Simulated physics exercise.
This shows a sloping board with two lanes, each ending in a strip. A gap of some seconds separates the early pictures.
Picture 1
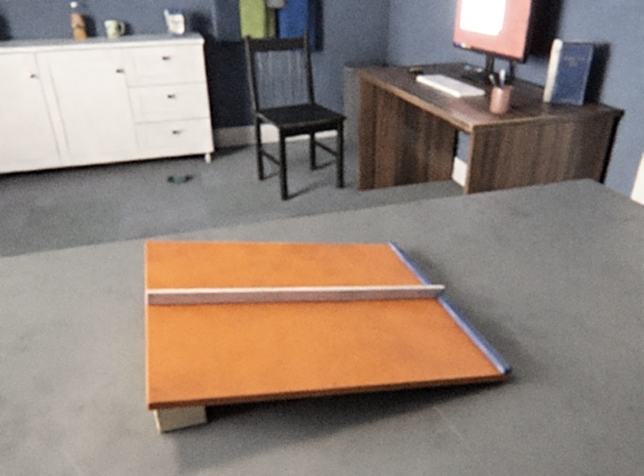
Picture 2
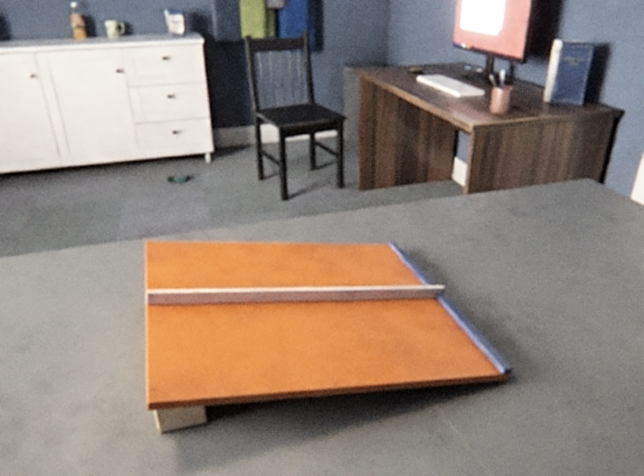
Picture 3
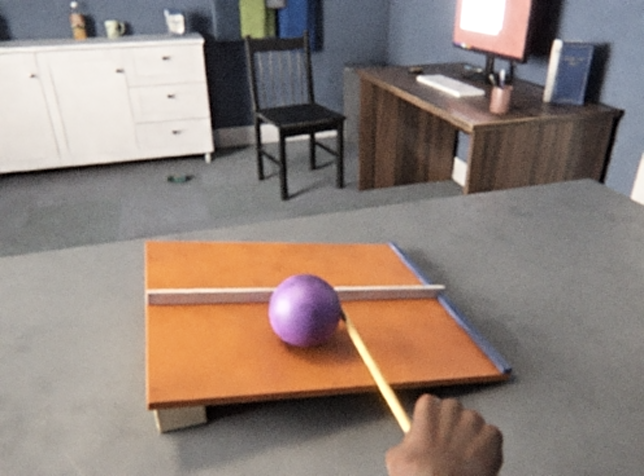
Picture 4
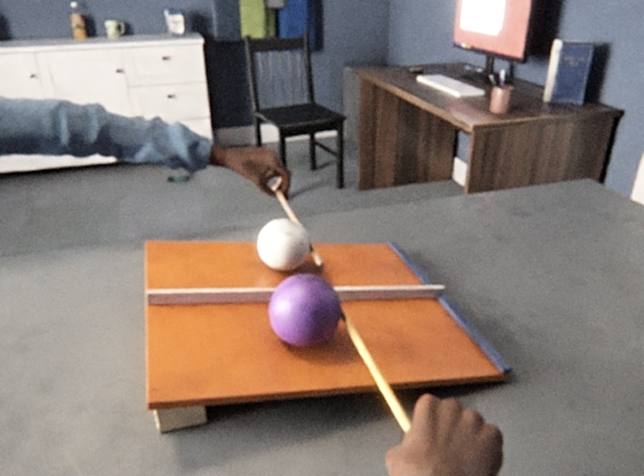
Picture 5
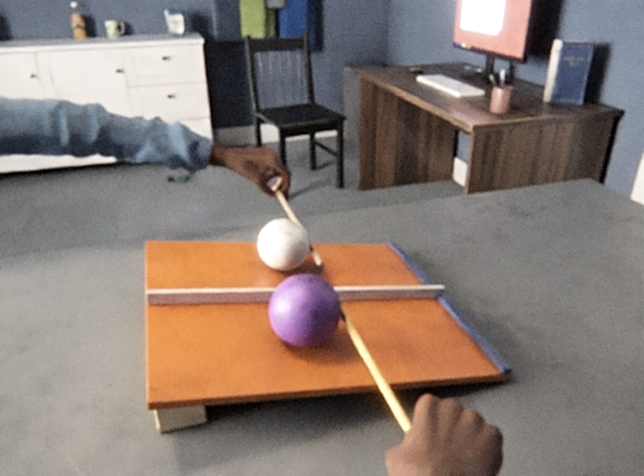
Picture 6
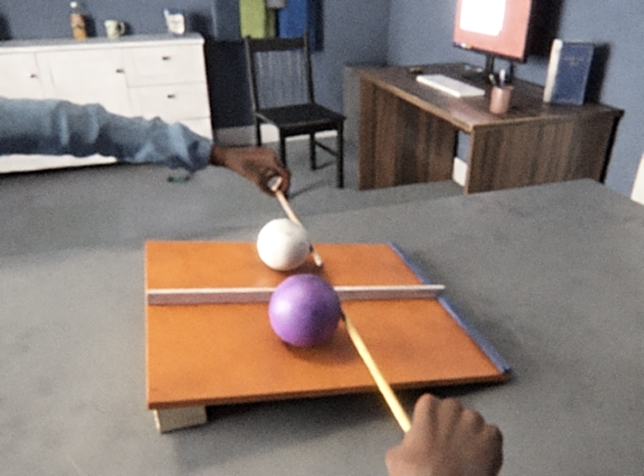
On a grey table in a room with a desk and chair, a sloping orange board sits empty until a hand holds a purple ball on it with a stick; another hand then holds a white ball behind the divider, and both stay still.
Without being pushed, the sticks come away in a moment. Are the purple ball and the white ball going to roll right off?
Watch the purple ball get past the strip; watch the white ball get past the strip.
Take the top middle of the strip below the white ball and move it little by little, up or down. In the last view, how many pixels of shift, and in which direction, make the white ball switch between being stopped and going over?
Close to 4 pixels in the upward direction.
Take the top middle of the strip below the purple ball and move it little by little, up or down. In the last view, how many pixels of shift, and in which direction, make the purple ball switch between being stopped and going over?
It takes a move of about 4 pixels upwards.
Then, 0.78 s on from there, purple ball off the board near (492, 301); white ball off the board near (438, 249).
In the end, the purple ball runs past the strip; the white ball runs past the strip.
